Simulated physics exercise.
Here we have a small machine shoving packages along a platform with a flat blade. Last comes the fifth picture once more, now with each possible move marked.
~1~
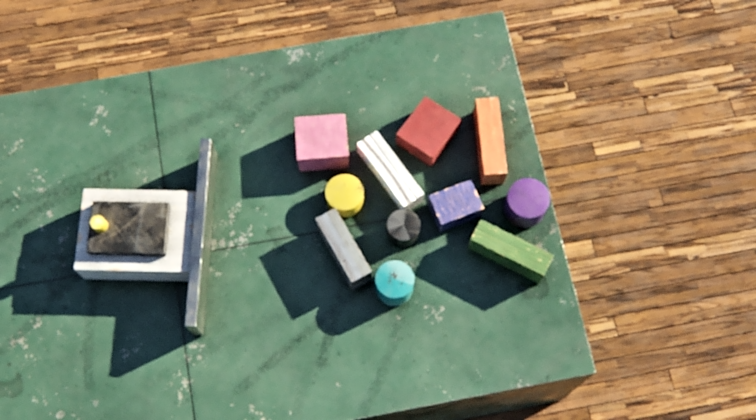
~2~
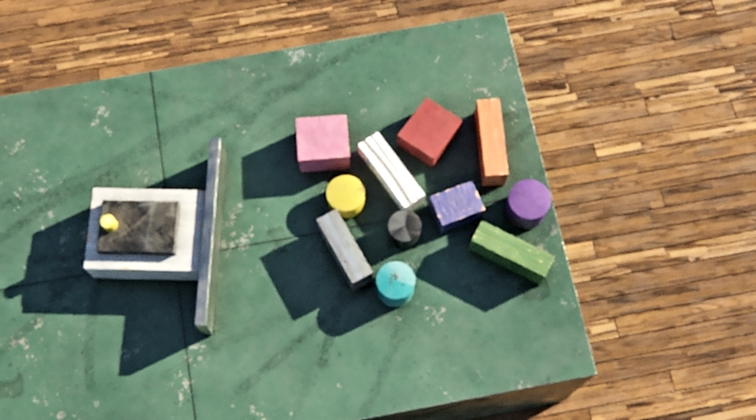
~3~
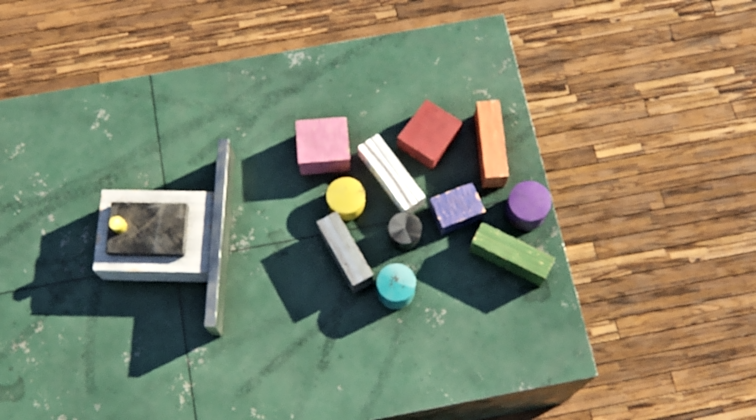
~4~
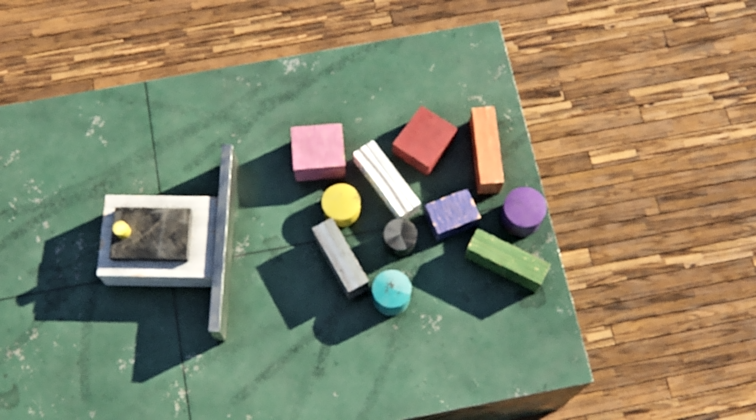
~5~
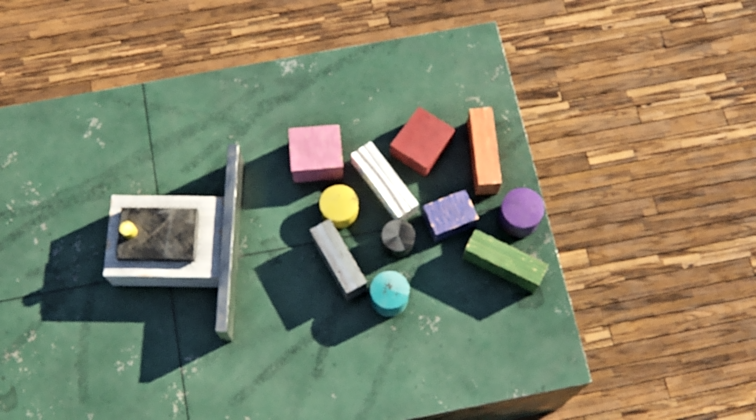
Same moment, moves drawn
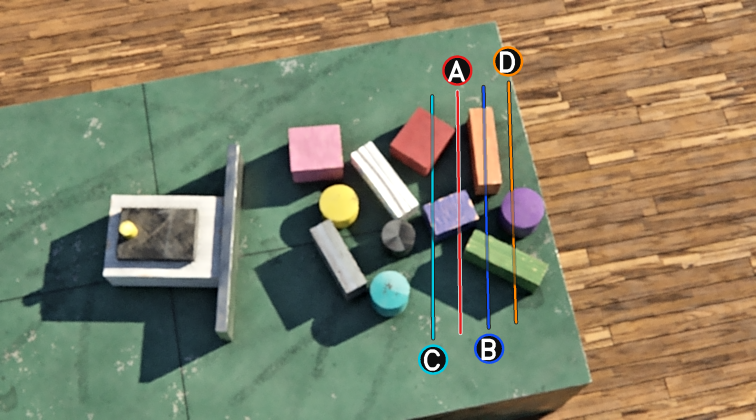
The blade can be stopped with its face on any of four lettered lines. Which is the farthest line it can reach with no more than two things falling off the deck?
C.
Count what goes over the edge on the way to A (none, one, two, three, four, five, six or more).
Three.
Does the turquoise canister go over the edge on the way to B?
No.
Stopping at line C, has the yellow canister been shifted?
By then, yes.
On the marked copy, A at (459, 207); B at (486, 202); C at (433, 212); D at (512, 197).
Taking C. A third of the way, robot (238, 220); pink crate (337, 153); white stick (390, 183).
Two thirds of the way, robot (313, 206); orange bar (514, 148); red crate (478, 141).
When it is over, robot (367, 196); orange bar over the edge; purple canister over the edge; two fallen.
As for the rest, A drops three; B drops four; D drops seven.
